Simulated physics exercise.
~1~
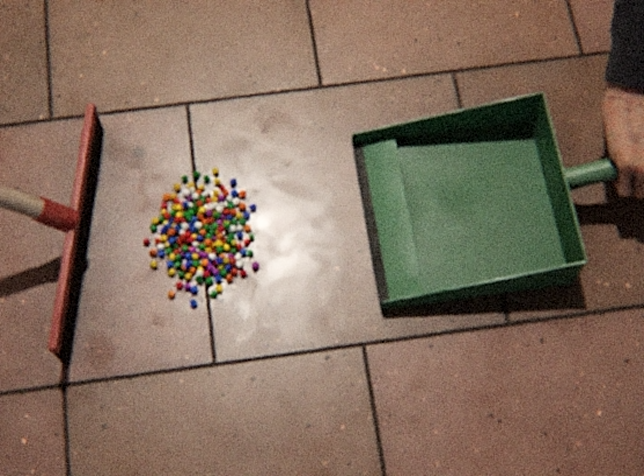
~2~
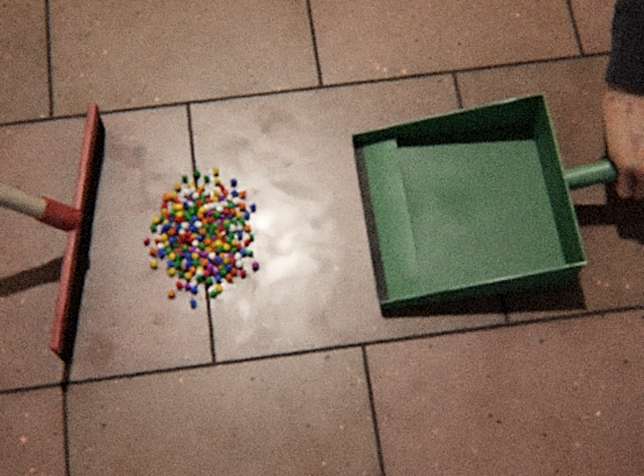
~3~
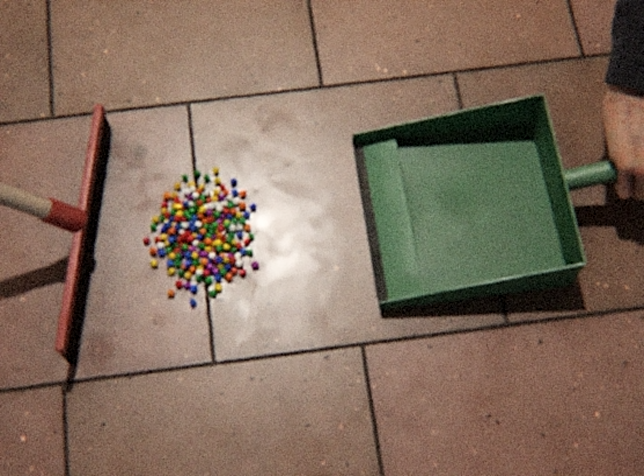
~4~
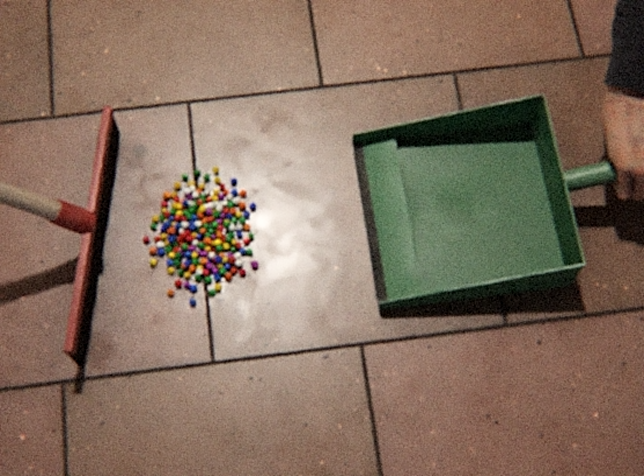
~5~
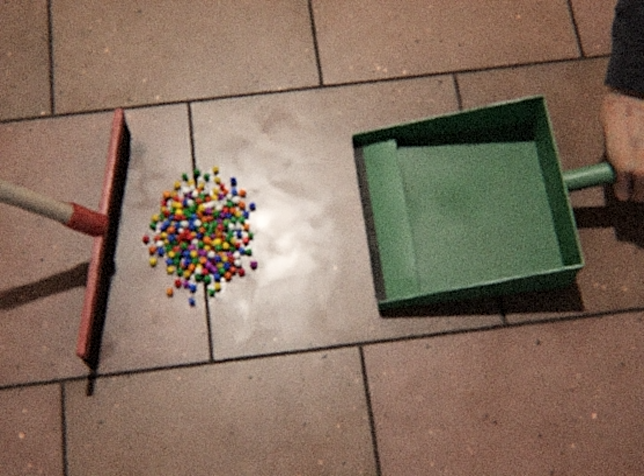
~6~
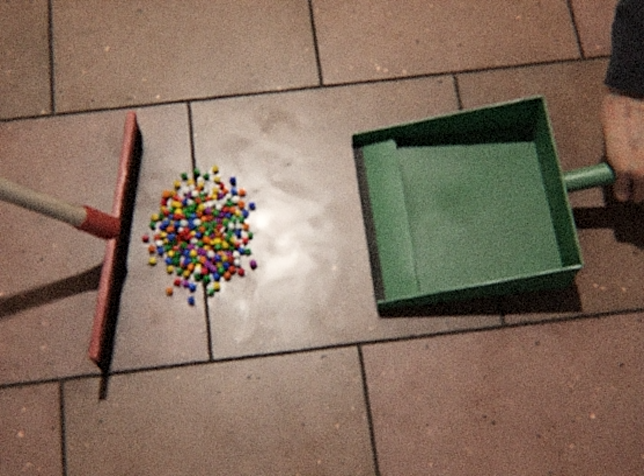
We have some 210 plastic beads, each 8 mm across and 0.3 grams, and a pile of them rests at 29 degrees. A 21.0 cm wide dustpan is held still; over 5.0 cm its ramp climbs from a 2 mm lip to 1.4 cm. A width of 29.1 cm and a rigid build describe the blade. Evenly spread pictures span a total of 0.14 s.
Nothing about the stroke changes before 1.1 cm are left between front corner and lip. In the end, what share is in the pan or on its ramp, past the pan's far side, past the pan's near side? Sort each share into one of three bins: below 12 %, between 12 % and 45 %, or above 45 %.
Pan: Between 12 % and 45 %; far side: Below 12 %; near side: Between 12 % and 45 %.
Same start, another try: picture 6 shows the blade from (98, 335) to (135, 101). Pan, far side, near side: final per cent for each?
That ends as pan 15, far 5, and near 10.
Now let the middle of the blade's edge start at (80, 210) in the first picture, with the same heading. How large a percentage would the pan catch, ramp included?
Close to 20 in a hundred.
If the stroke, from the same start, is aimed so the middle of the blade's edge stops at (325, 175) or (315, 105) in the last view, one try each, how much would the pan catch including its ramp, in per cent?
Some 15 and 0 per cent.
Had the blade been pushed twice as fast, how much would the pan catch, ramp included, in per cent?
In that case close to 45 per cent.
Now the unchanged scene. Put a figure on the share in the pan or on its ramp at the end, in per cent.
Something like 30 percent.
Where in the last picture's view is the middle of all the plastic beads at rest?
Close to pixel (374, 269).
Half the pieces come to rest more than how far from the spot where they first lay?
About 20 cm.
Then, 0.24 s after the last picture, middle of the blade 16 cm from the lip; 0 % over the lip, far side 0 %, near side 0 %.
Then, 0.40 s after the last picture, middle of the blade 8 cm from the lip; 0 % over the lip, far side 5 %, near side 10 %.
Then, 0.69 s after the last picture, middle of the blade 4 cm from the lip; 30 % over the lip, far side 5 %, near side 25 %.
In the end, pan 30 %, far side 5 %, near side 25 %, in front of the lip or behind the blade 40 %.
